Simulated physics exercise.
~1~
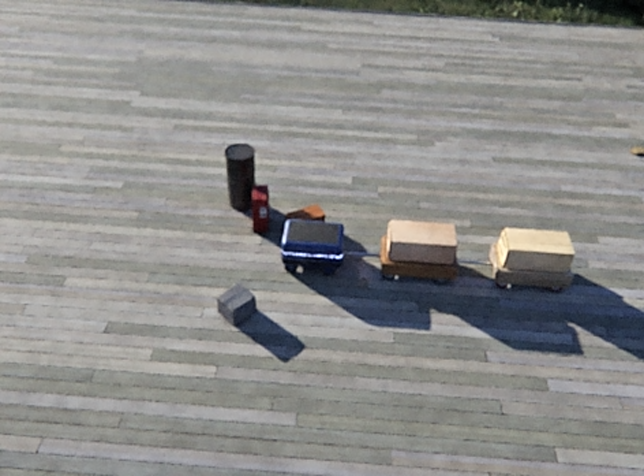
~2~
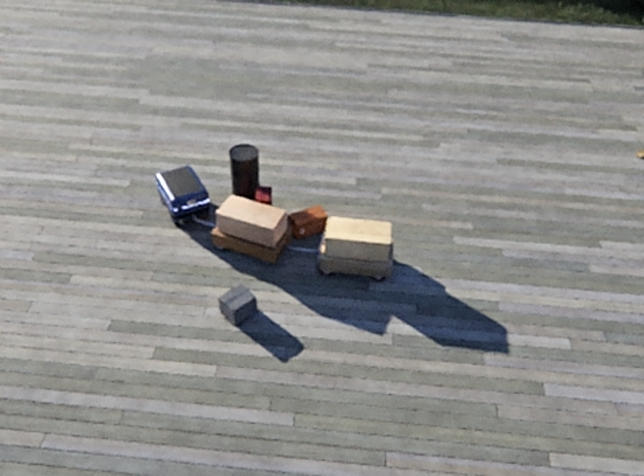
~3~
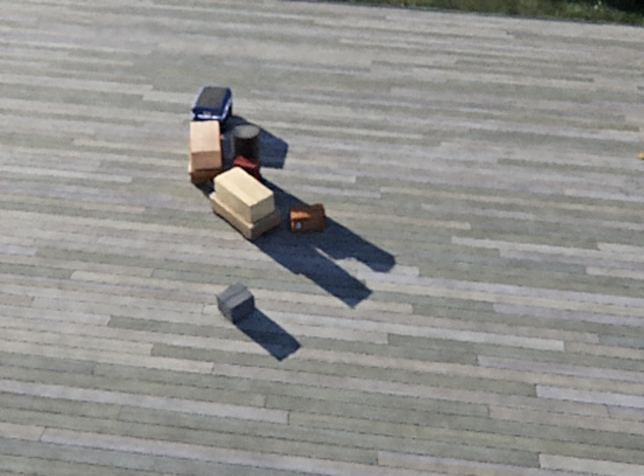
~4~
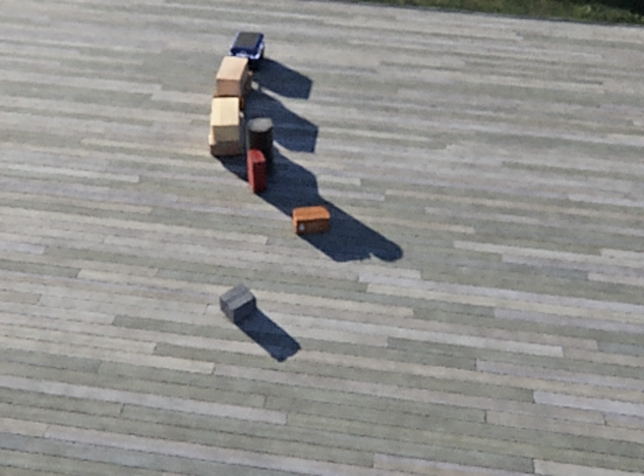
The video shows a small blue tug pulling two box-laden carts leftward across a planked floor, then turning right around a dark drum and a red box, which shift slightly and stay upright, before heading away as the orange and grey boxes remain in place.
